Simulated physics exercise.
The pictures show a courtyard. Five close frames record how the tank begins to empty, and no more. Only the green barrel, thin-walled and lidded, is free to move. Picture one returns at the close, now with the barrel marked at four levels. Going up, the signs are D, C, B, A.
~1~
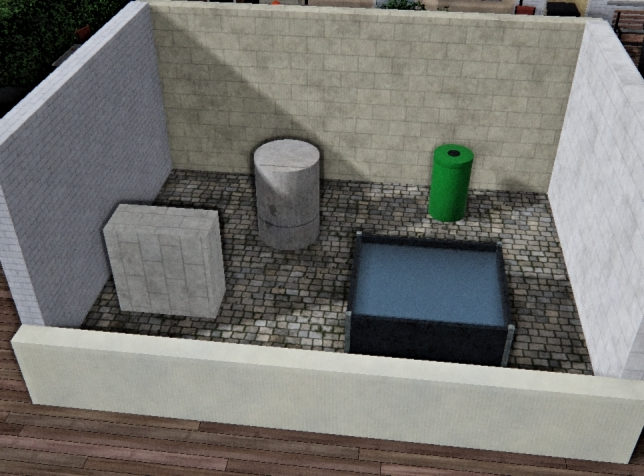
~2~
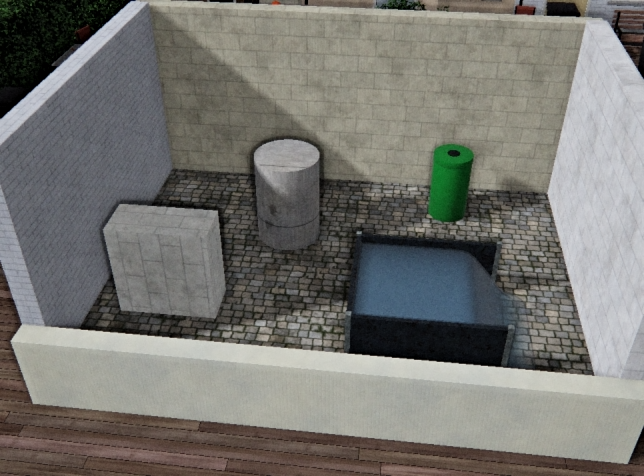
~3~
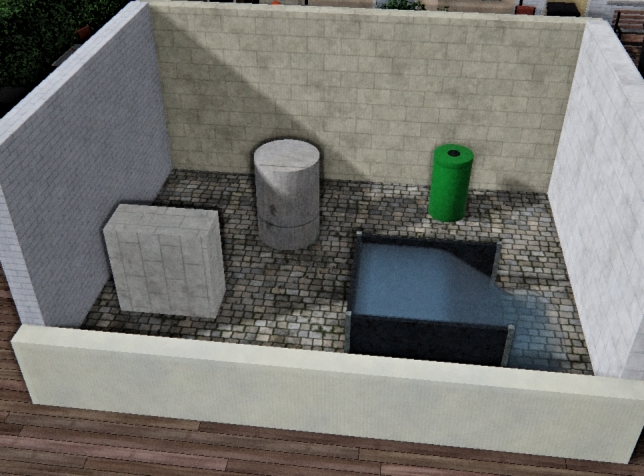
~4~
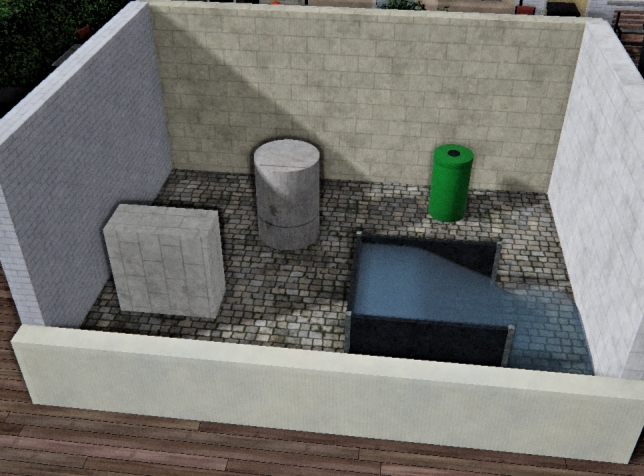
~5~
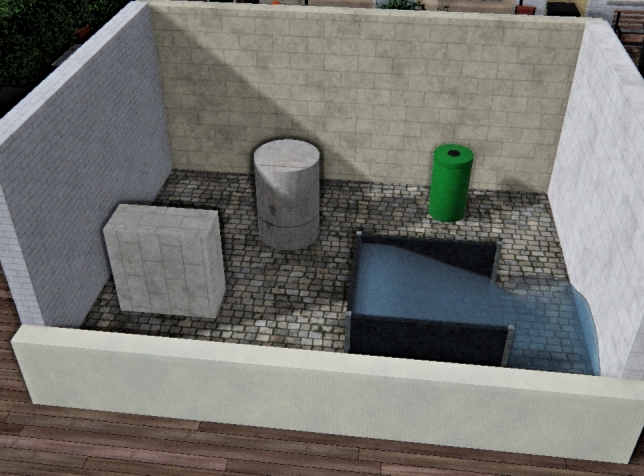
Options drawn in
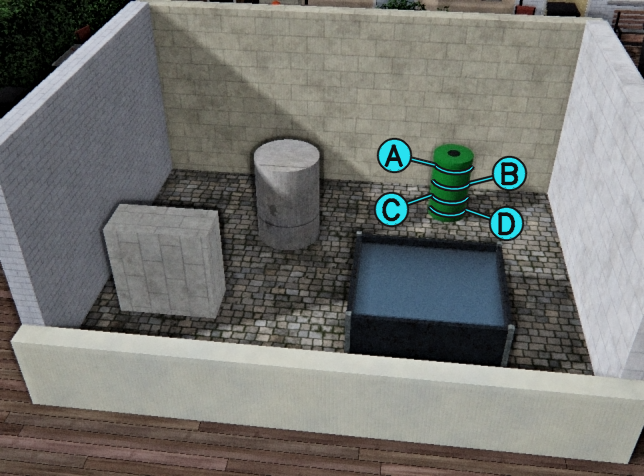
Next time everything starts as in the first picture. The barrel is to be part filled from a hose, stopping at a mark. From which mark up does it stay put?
C.
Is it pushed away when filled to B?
No, not at all.
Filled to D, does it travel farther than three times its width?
No.
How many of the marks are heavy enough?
Three of them.
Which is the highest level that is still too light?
D.
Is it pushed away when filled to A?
No, not at all.
In cyan, A at (453, 172); B at (451, 188); C at (449, 203); D at (448, 215); from the bottom up D, C, B, A.
With A, it does not move.
With B, it does not move.
With C, it does not move.
With D, it is pushed about its own width away.
